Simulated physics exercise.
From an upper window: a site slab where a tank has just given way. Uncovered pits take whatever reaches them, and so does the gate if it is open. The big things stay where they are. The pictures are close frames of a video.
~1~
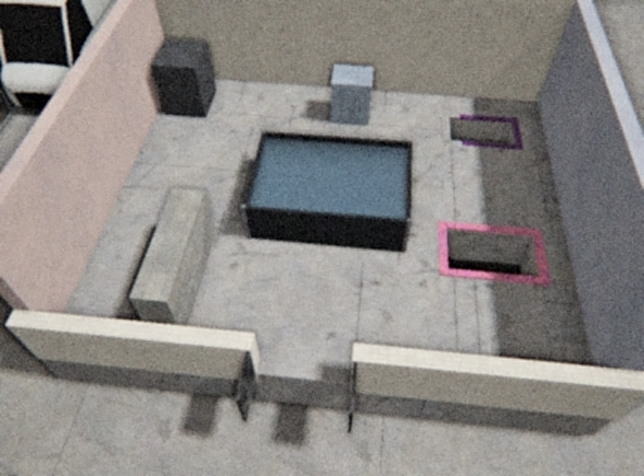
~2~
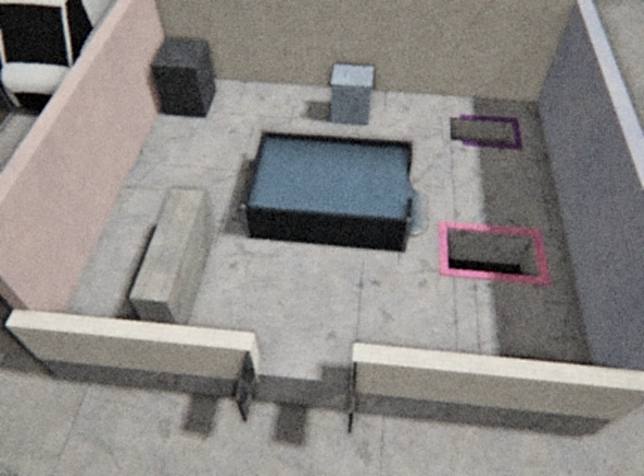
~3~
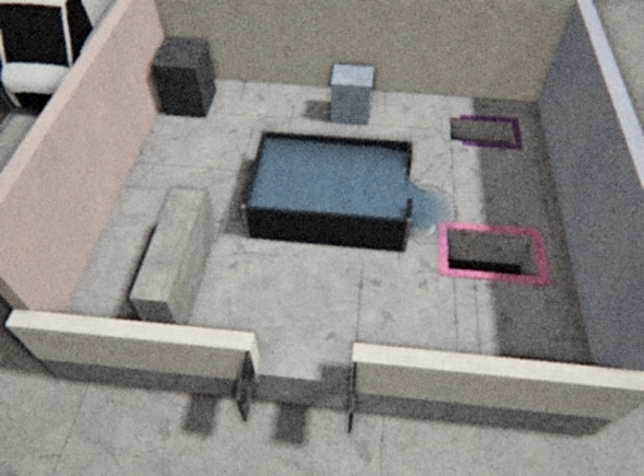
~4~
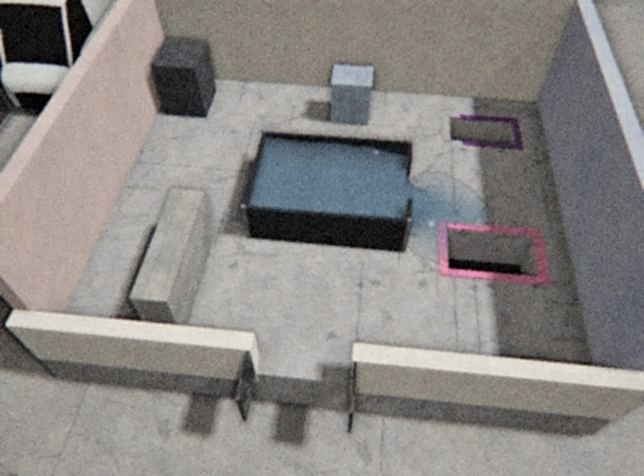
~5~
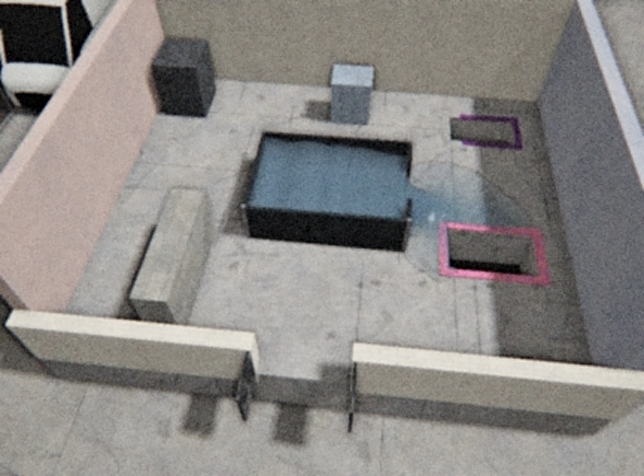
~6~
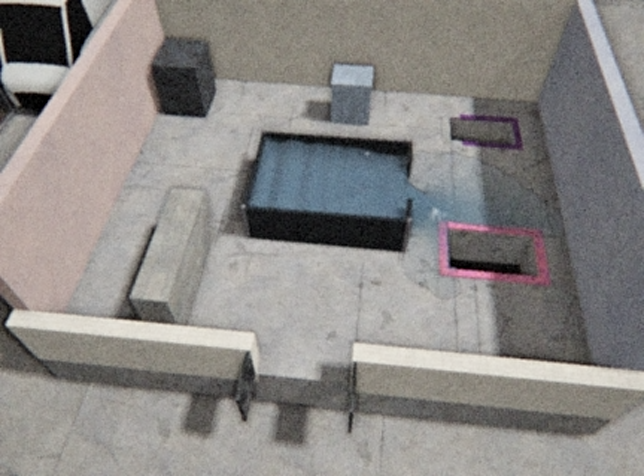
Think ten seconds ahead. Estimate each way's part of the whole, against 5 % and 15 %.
One by one: The gate takes less than 5 %; the purple pit takes more than 15 %; the pink pit takes more than 15 %.
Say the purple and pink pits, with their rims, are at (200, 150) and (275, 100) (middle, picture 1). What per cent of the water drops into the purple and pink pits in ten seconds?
In per cent: Purple 2, pink 4.
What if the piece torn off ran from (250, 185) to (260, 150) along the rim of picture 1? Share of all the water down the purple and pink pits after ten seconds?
In per cent: Purple 6, pink 0.
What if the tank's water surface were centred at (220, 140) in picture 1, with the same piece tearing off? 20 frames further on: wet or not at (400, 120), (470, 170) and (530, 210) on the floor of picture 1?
As listed: Awash, under water, under water.
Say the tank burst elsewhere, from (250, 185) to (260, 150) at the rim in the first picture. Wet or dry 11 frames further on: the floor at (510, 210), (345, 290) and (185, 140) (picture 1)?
As listed: Free of water, dry, wet.
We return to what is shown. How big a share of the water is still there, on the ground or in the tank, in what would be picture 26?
I make it 78 per cent.
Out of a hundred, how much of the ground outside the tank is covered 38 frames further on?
I make it 45 per cent.
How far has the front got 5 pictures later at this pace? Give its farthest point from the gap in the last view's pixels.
Near (539, 142).
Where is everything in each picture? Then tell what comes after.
The first picture shows still water in the water tank at (331, 177).
In the second picture, the front is at (417, 232), out from the gap at (405, 199).
In the third picture, the front is at (448, 201), out from the gap at (405, 201).
In the fourth picture, water pours out at (405, 201) and has run to (487, 212).
In the fifth picture, water pours out at (405, 201) and has run to (524, 228).
In the sixth picture, the front is at (563, 226), out from the gap at (405, 201).
A moment on, water covers 15 % of the floor; the gate 0 %, the purple pit 0 %, the pink pit 6 %.
Next, water covers 20 % of the floor; the gate 0 %, the purple pit 1 %, the pink pit 11 %.
Then, water covers 25 % of the floor; the gate 0 %, the purple pit 6 %, the pink pit 16 %.
Later, water covers 45 % of the floor; the gate 0 %, the purple pit 14 %, the pink pit 22 %.
In the end, water covers 70 % of the floor; the gate 1 %, the purple pit 22 %, the pink pit 25 %.
